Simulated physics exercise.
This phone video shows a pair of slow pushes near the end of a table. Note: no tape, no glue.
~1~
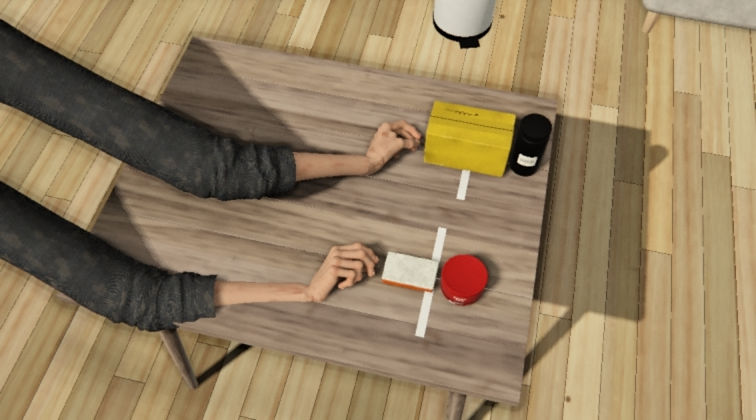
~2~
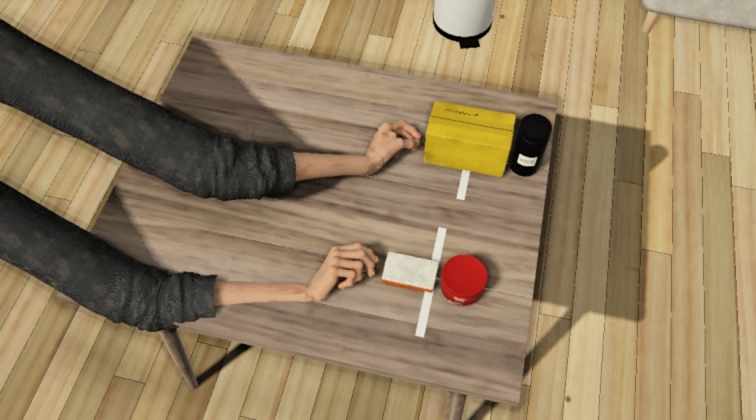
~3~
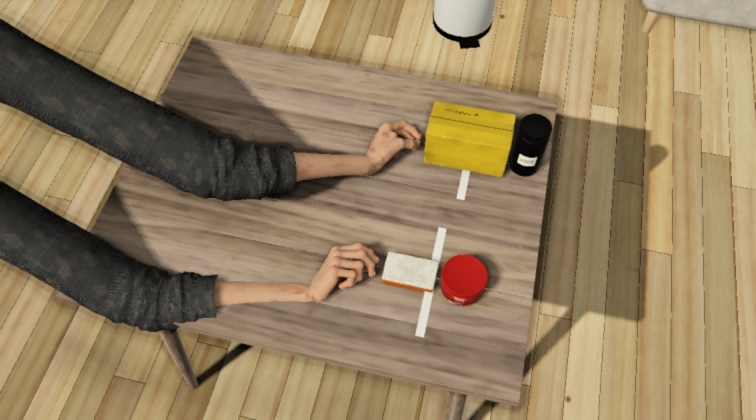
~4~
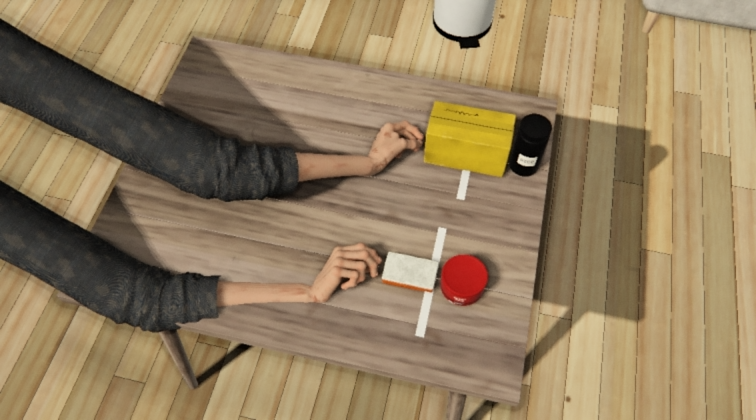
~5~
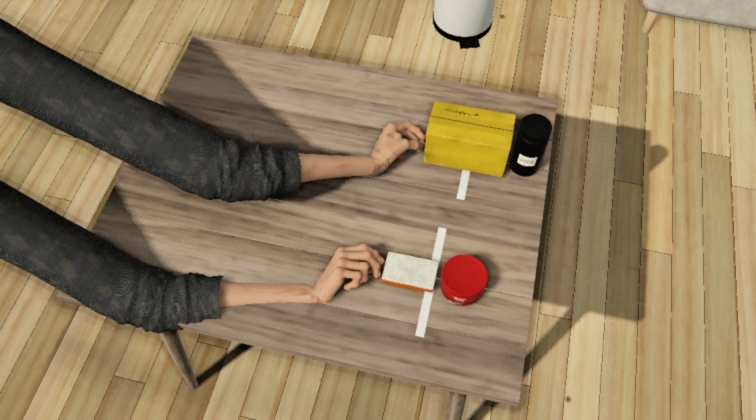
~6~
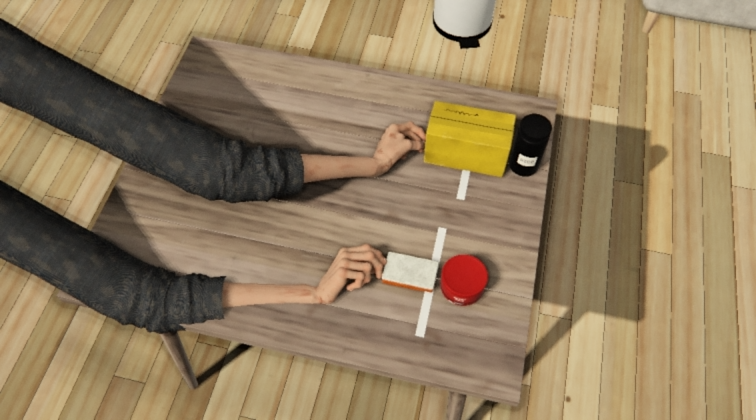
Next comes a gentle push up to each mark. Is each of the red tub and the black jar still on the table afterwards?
Afterwards: Red tub - yes, still on; black jar - no, it is off.
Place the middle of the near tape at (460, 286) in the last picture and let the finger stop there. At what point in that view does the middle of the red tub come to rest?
It'd end up somewhere close to (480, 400).
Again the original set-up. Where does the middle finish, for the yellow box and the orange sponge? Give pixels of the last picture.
So the yellow box finishes at (517, 148), and the orange sponge finishes at (462, 283).
Then, 1.38 s later than the last frame, red tub shifted about its own width near (506, 290); black jar tilted by 54° near (588, 180).
When it is over, the red tub remains on top, near (512, 291); the black jar falls off the table, near (666, 338).
